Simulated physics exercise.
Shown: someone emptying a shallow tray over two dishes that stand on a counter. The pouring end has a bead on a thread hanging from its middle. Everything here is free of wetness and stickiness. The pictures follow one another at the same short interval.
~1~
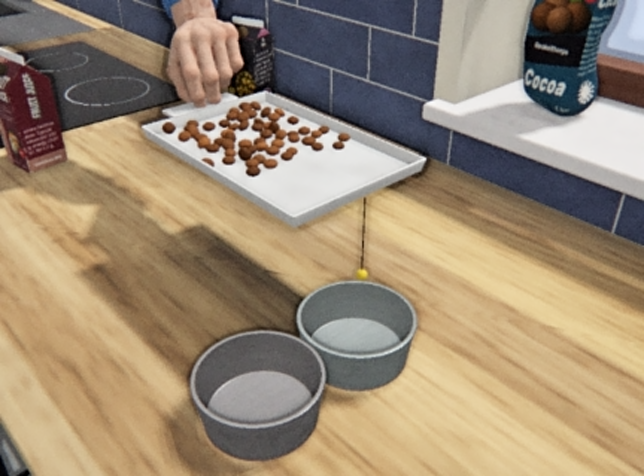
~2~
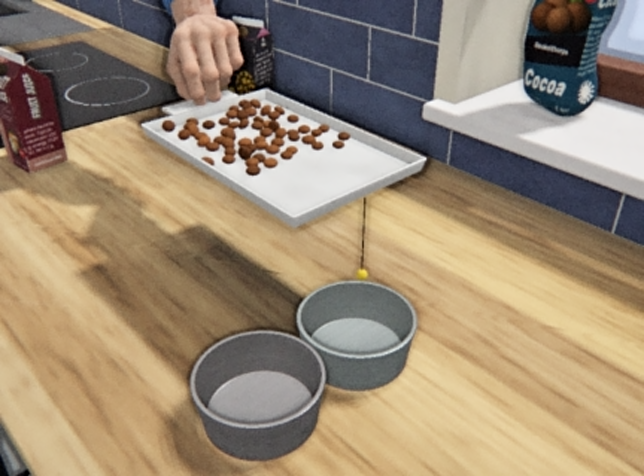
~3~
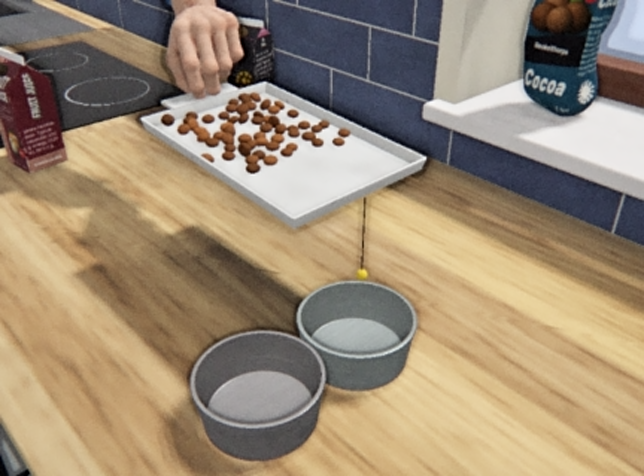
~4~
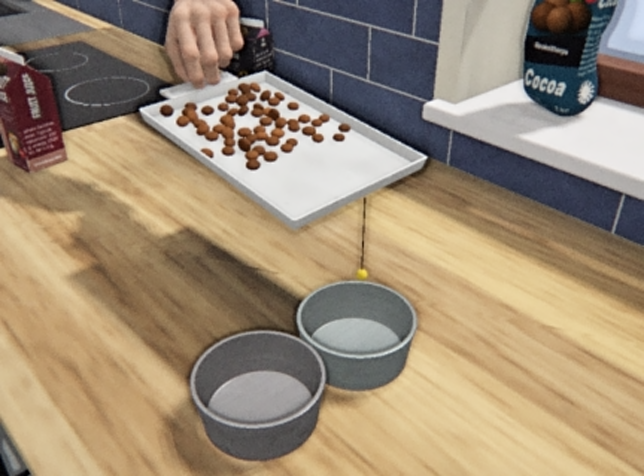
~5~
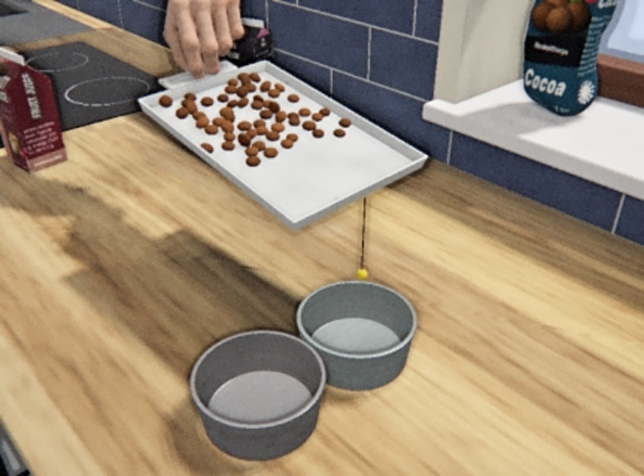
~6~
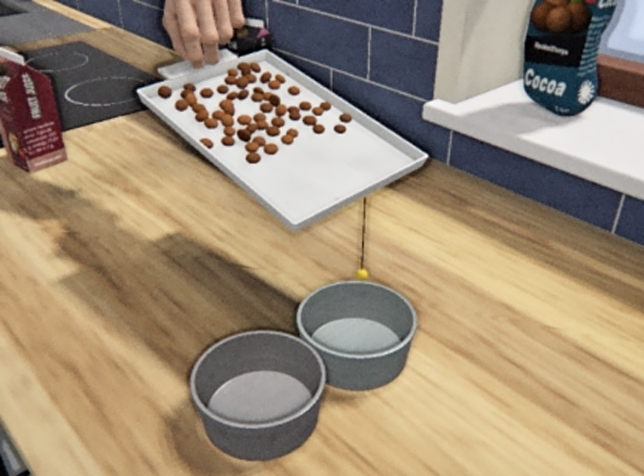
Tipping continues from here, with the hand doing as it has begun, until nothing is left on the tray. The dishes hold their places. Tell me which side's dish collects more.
The dish on the right is going to receive more.
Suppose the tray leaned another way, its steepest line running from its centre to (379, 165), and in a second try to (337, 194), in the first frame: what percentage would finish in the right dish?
0 % then 70 %, roughly.
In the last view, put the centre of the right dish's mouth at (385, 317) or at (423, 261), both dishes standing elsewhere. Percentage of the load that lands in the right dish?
Roughly 50 per cent, and 0 per cent.
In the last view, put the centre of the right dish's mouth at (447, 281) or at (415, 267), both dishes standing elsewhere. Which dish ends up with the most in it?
Place 1 - the dish at left; place 2 - the dish at left.
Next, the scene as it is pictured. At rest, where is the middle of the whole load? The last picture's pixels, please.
Once it all stops, the middle lies near (348, 355).
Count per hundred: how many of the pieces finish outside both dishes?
I'd say around 10 per cent.
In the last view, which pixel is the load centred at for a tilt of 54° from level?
At about (319, 194).
Soon after the last picture, tray tipped steeply; most on the tray; a small part in the air.
A little later, tray tipped right over; about half on the tray; a stray few in the left dish; about a quarter in the right dish; a small part outside both; about a quarter in the air.
Later still, tray tipped past a quarter turn; a small part in the left dish; most in the right dish; a small part outside both.
At rest, tray tipped past a quarter turn; a small part in the left dish; most in the right dish; a small part outside both.
